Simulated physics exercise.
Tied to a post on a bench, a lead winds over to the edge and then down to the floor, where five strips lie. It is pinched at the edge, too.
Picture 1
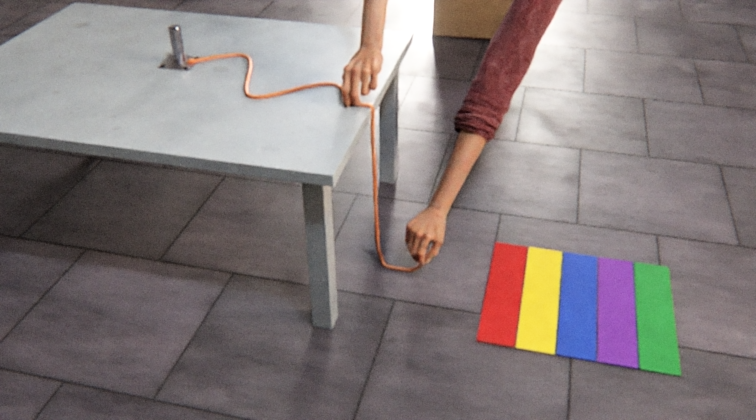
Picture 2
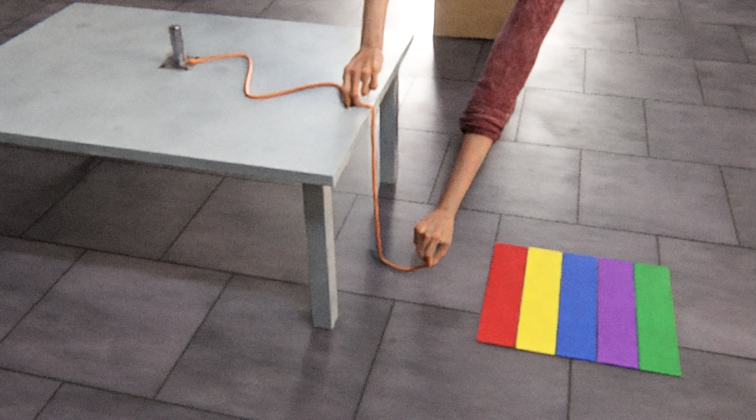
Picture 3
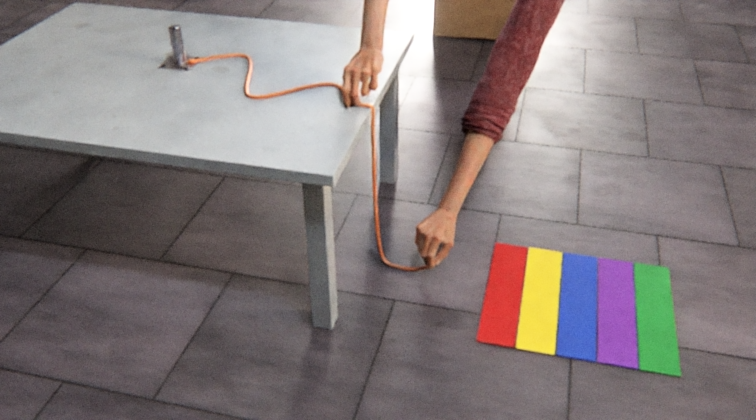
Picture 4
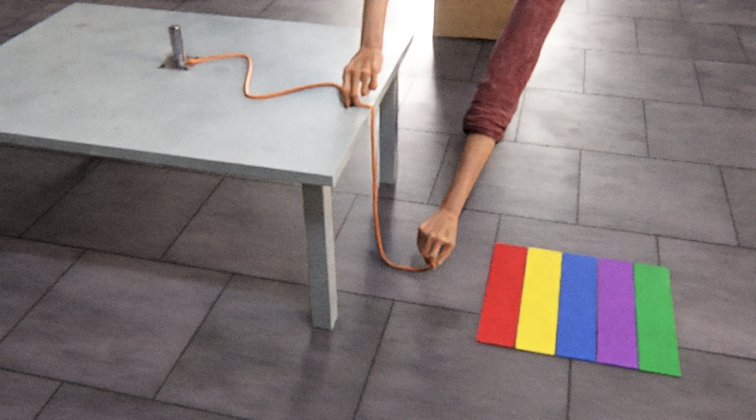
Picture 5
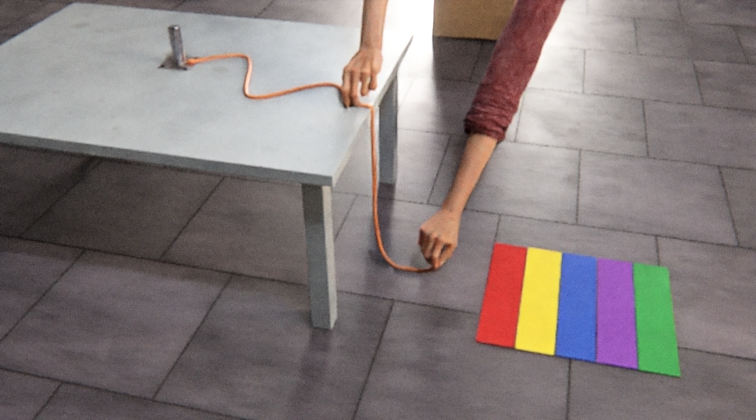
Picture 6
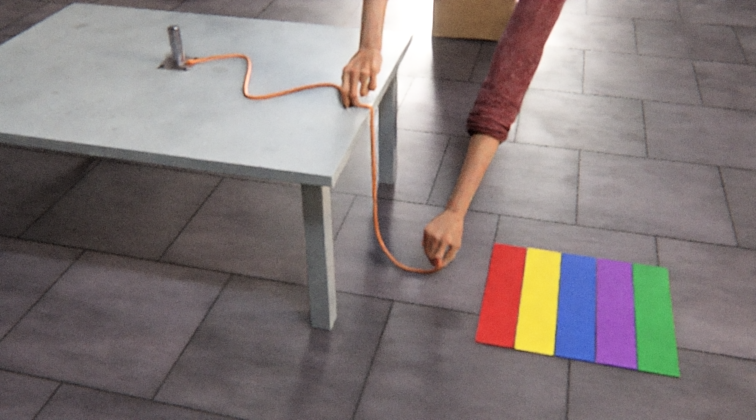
A hand draws the end of an orange cord slightly right near colored strips.
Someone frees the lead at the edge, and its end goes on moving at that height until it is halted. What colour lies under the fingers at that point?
Green.
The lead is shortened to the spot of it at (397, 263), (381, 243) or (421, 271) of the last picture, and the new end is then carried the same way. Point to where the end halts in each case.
About (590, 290), (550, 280) and (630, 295).
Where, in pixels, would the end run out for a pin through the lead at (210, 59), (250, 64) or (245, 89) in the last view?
First try near (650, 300), second near (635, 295), third near (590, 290).
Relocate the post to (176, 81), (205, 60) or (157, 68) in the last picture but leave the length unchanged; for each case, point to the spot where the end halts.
In order, the pixels are (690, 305), (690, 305) and (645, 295).
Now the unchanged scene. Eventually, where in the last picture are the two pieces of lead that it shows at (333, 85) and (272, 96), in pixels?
In that view they sit near (406, 120) and near (347, 93).
Soon after, end near (596, 289); over blue.
After that, end near (638, 296); over green.
At the stop, end near (663, 300); over green. It halts on the green strip.
